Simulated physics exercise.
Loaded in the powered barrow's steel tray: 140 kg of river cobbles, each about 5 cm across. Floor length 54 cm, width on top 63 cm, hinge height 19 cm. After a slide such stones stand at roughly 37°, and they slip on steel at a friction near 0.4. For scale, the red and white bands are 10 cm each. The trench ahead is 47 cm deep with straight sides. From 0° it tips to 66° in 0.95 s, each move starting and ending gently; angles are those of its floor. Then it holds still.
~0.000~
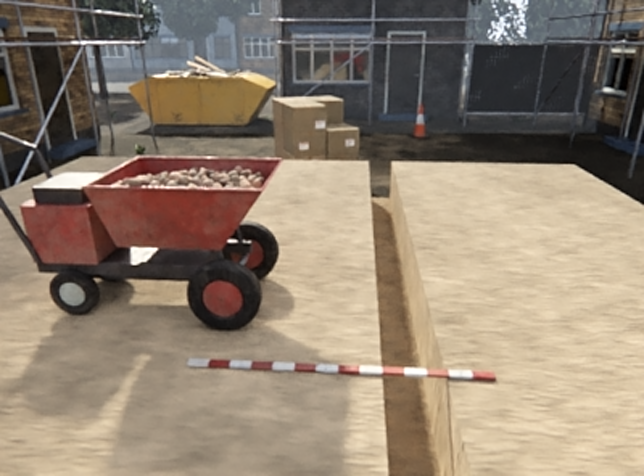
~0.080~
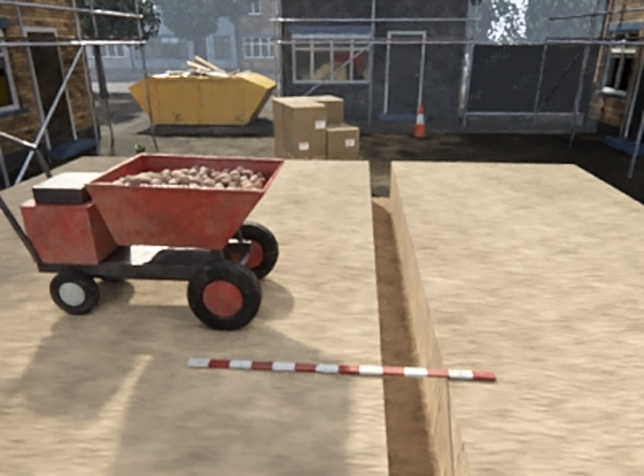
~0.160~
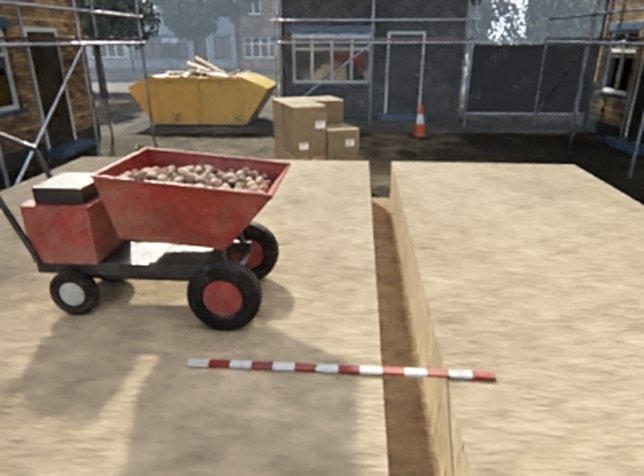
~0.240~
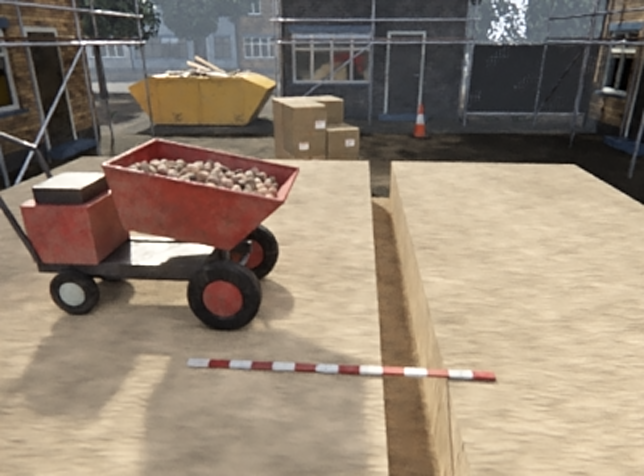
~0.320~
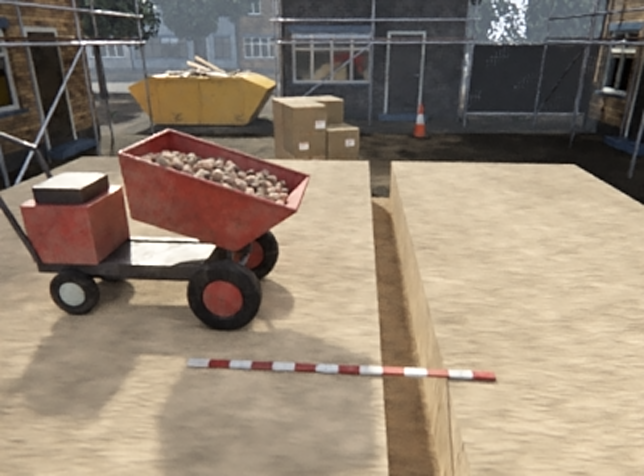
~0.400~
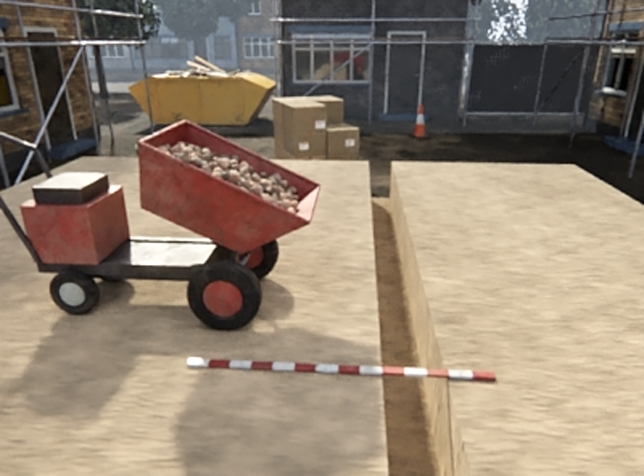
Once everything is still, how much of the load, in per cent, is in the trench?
About 66 per cent.
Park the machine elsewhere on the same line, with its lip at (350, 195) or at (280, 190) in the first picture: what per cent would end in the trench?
First some 35, then 80 per cent.
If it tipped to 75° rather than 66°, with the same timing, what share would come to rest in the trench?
Then about 70 per cent.
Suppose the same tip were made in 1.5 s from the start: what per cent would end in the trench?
Then about 60 per cent.
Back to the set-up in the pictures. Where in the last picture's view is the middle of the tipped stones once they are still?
Their middle is at about (393, 359).
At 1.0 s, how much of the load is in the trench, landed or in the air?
About 10 per cent by then.
After 0.7 s the floor is at 56°; 100 % in the tray; the foremost stones are at (328, 245).
After 1.0 s the floor is at 66°; 79 % in the tray, 10 % short of the trench, 11 % in the trench; the foremost stones are at (418, 348).
After 1.4 s the floor is at 66°; 43 % in the tray, 12 % short of the trench, 43 % in the trench, 1 % past the trench; the foremost stones are at (454, 329).
After 3.3 s the floor is at 66°; 9 % in the tray, 24 % short of the trench, 66 % in the trench, 1 % past the trench; the foremost stones are at (504, 343).
